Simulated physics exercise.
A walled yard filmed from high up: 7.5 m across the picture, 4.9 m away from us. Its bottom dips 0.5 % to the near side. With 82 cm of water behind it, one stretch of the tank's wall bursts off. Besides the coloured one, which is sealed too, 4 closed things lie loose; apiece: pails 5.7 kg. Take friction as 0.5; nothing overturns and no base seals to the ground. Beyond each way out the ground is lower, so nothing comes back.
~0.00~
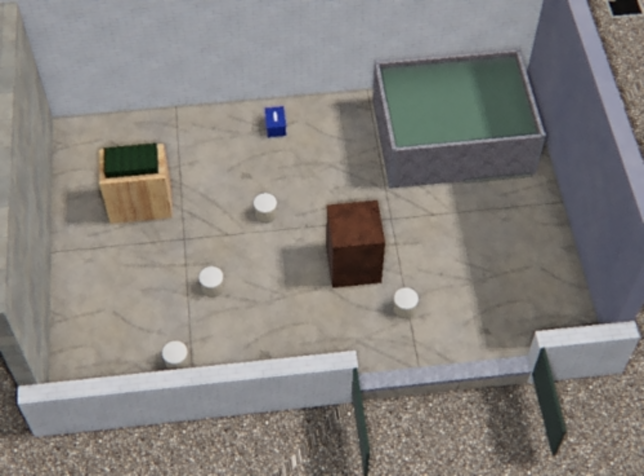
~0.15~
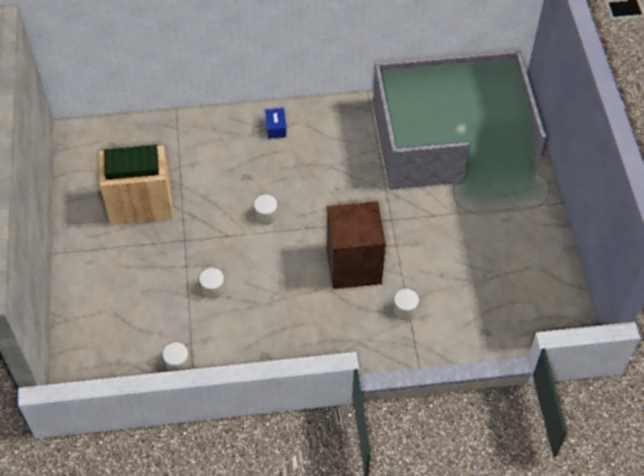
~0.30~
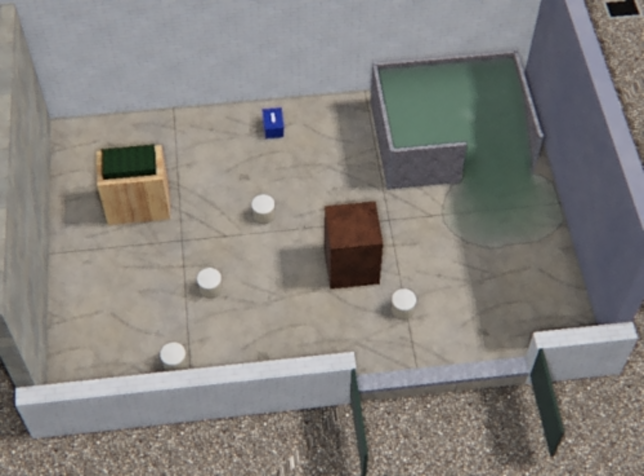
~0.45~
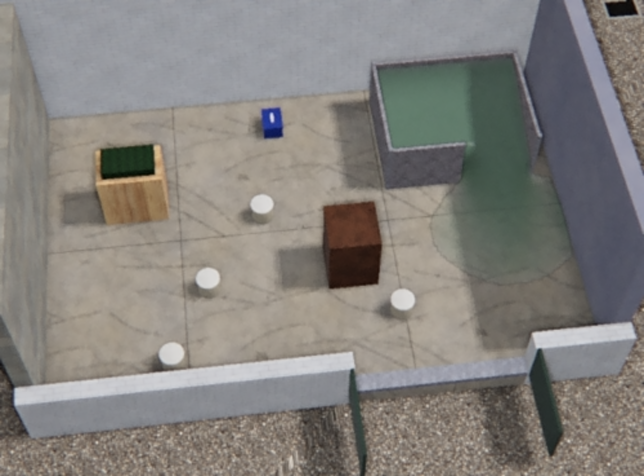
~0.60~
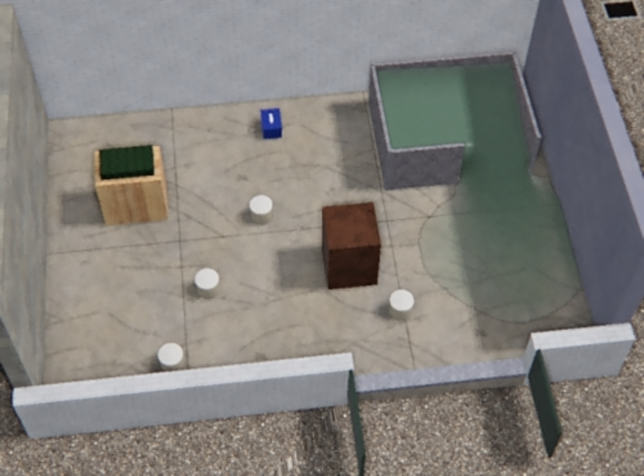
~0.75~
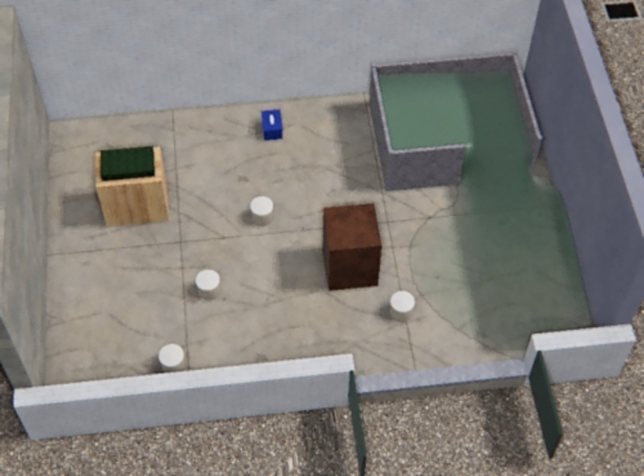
The clip shows a walled yard where part of a tank's front wall gives way and greenish water spreads across the floor toward the near side, while the small blue box, brown block, wooden crate and white cylinders stay in place.
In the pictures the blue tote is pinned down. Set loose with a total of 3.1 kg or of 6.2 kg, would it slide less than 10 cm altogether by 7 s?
I expect that the lower weight is enough.
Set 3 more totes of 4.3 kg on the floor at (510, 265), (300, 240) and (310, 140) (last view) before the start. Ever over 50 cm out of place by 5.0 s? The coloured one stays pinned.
In turn: Over, under, short of it.
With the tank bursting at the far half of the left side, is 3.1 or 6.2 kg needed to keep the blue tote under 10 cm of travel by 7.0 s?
In that case neither load is enough.
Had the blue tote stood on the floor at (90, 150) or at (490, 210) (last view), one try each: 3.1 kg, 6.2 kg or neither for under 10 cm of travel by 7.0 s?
In turn: The smaller is enough; neither holds.
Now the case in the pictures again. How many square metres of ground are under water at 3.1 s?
About 14 m2.
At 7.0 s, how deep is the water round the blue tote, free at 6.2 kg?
About 1 cm.
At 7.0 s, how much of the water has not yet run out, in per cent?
Some 56 per cent remains.
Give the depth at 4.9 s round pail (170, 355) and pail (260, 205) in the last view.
Roughly 4 and 0 cm.
After 1.4 s the blue tote would be 0 cm from its start with 3.1 kg and 0 cm from its start with 6.2 kg; 0 cm of water round it then.
After 3.1 s the blue tote would be 0 cm from its start with 3.1 kg and 0 cm from its start with 6.2 kg; 0 cm of water round it then.
After 4.9 s the blue tote would be 0 cm from its start with 3.1 kg and 0 cm from its start with 6.2 kg; 0 cm of water round it then.
After 7.0 s the blue tote would be 0 cm from its start with 3.1 kg and 0 cm from its start with 6.2 kg; 1 cm of water round it then.
